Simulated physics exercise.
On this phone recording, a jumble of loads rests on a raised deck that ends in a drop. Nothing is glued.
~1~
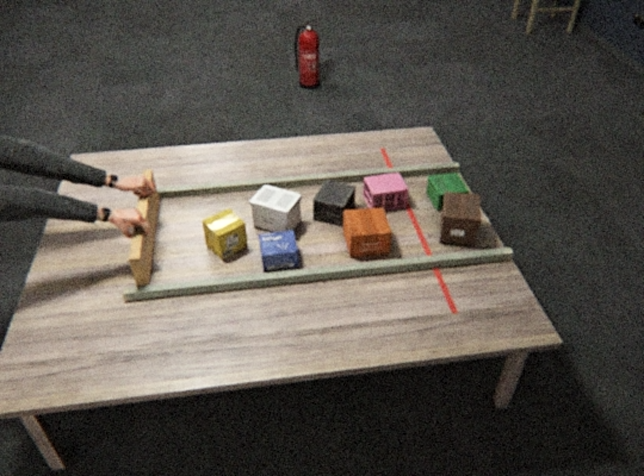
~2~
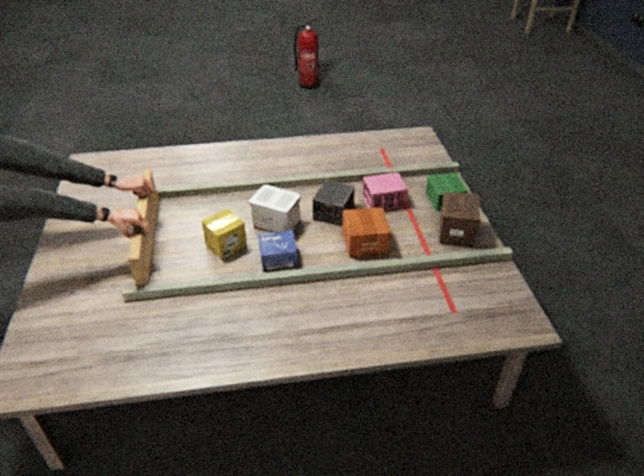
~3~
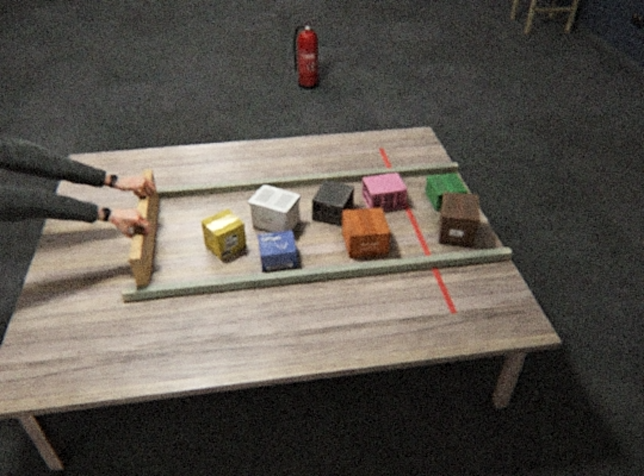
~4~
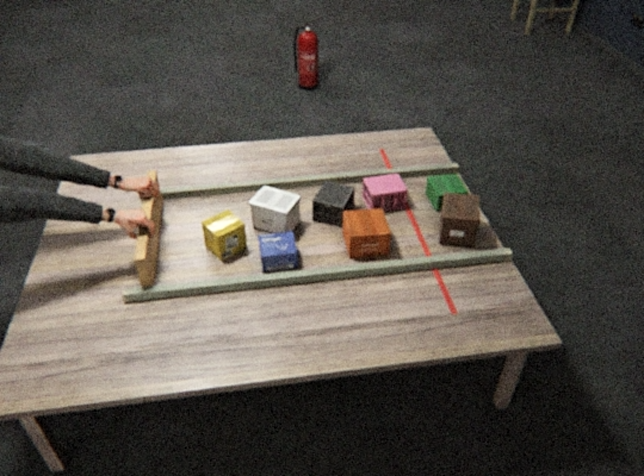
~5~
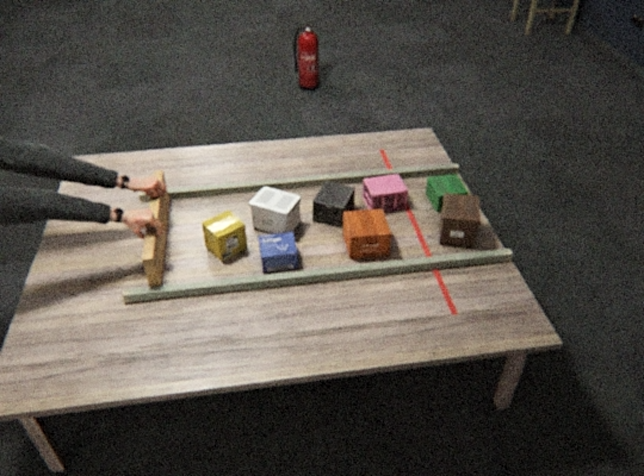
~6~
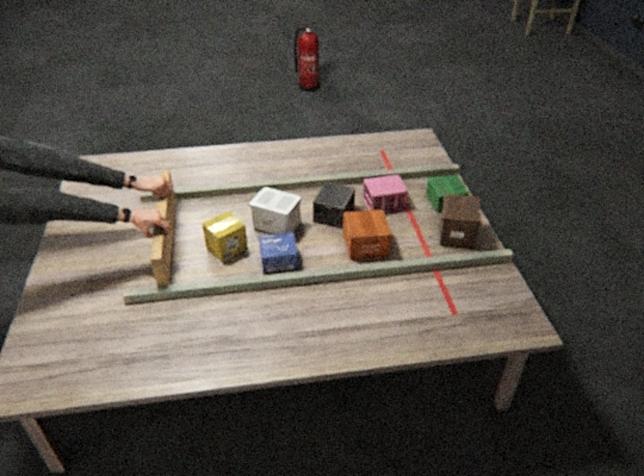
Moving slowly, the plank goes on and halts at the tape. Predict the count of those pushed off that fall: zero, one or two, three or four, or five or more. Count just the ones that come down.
The count is three or four.
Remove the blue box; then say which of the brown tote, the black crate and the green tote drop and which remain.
So the brown tote falls off, the black crate remains, the green tote falls off.
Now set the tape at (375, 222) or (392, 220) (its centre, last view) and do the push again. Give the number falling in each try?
So it's 1 the first time and 1 the second time.
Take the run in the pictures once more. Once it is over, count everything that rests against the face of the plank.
3.
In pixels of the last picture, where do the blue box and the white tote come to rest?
The blue box ends at (445, 244) and the white tote at (427, 191).
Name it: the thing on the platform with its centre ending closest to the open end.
The black crate is the one.
A little later, none off yet; green tote at rest near (447, 194); brown tote at rest near (459, 221); pink crate at rest near (385, 194).
Next, none off yet; green tote shifted a little near (450, 194); brown tote at rest near (459, 221); pink crate shifted about its own width near (414, 188).
When it is over, the number that fall off is three or four; down, pink crate, brown tote and green tote.
